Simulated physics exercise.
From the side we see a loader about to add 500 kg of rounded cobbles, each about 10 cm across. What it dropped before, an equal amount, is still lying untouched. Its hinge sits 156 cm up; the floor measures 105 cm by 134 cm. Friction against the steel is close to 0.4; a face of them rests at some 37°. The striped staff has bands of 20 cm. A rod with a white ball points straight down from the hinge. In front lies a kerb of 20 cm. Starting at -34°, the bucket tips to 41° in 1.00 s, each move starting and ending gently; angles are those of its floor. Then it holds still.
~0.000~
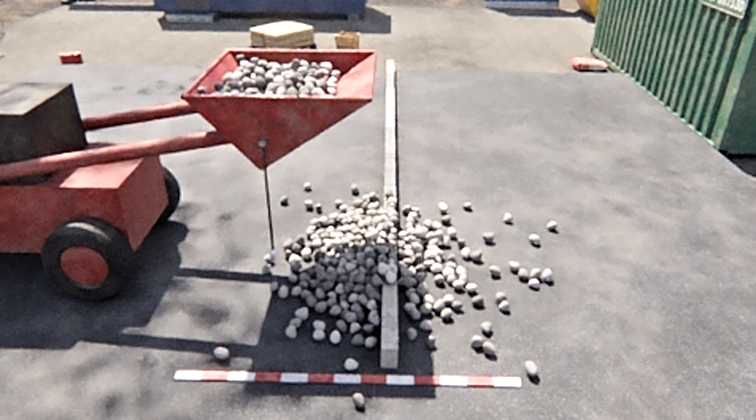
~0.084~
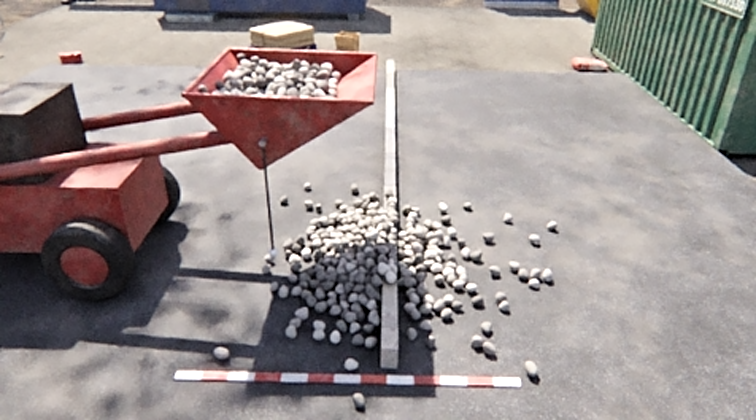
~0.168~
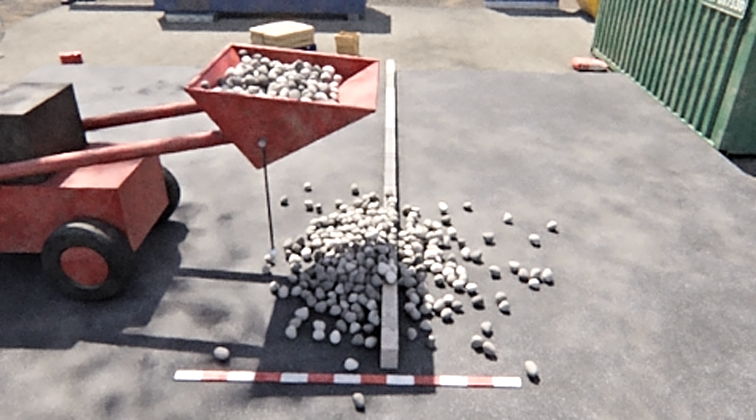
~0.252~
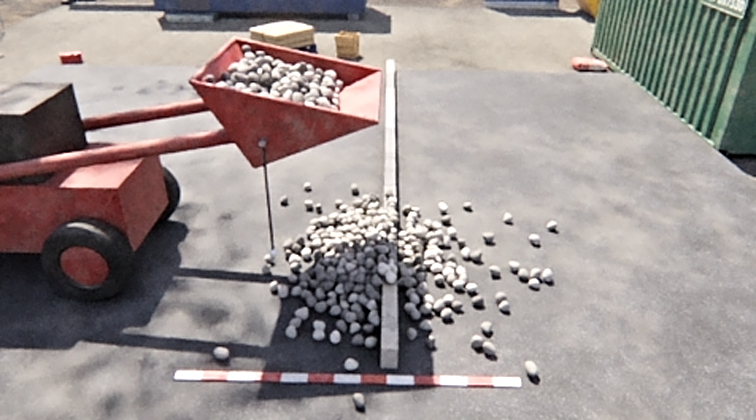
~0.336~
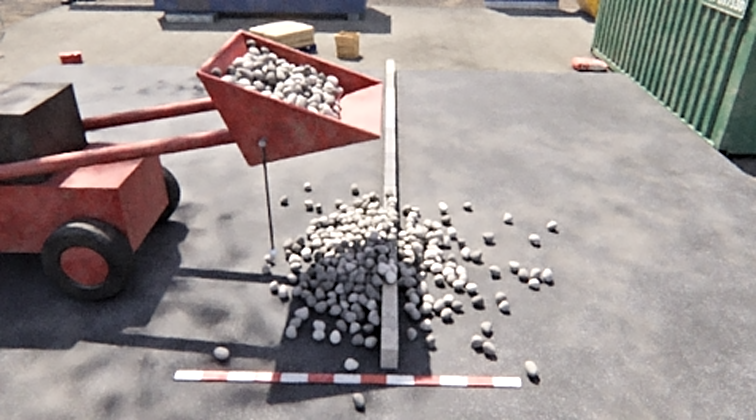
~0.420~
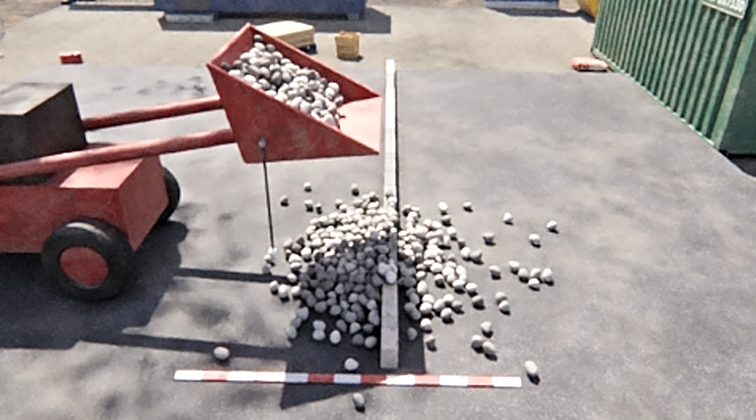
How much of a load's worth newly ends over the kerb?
Close to 75 parts in a hundred.
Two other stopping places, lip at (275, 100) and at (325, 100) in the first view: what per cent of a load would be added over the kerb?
Near 0 per cent from the first place, 15 from the second.
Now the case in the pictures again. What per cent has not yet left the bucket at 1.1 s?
About 75 per cent.
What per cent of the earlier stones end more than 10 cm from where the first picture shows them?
About 20 per cent.
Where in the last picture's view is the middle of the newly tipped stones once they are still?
Their middle is at about (426, 253).
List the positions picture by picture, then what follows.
The bucket is at -34°, its lip at (372, 100); the top of the load is at (262, 72). The earlier load is highest near (380, 241), 29 cm above ground level, 75 % on this side of the kerb, 25 % over the kerb, in the first frame.
The bucket is at -32°, its lip at (373, 102); the top of the load is at (263, 71); the stones move at 0.1 m/s on average, in the second frame.
Lip at (376, 110), floor tilted -28°, highest stones at (255, 67); the stones move at 0.2 m/s on average, in the third frame.
Lip at (379, 122), floor tilted -22°, highest stones at (251, 64); the stones move at 0.3 m/s on average, in the fourth frame.
Lip at (380, 137), floor tilted -14°, highest stones at (252, 59); the stones move at 0.4 m/s on average, in the fifth frame.
Lip at (379, 154), floor tilted -5°, highest stones at (256, 56); the stones move at 0.4 m/s on average, in the sixth frame.
After 0.8 s the floor is at 29°; in per cent of one load, 100 in the bucket, 75 on this side of the kerb, 25 over the kerb; the foremost stones are at (531, 256).
After 1.1 s the floor is at 41°; in per cent of one load, 77 in the bucket, 98 on this side of the kerb, 25 over the kerb; the foremost stones are at (531, 256).
After 1.5 s the floor is at 41°; in per cent of one load, 18 in the bucket, 124 on this side of the kerb, 58 over the kerb; the foremost stones are at (531, 256).
After 4.3 s the floor is at 41°; in per cent of one load, 0 in the bucket, 99 on this side of the kerb, 101 over the kerb; the foremost stones are at (583, 266). Net gain over the kerb, 75.
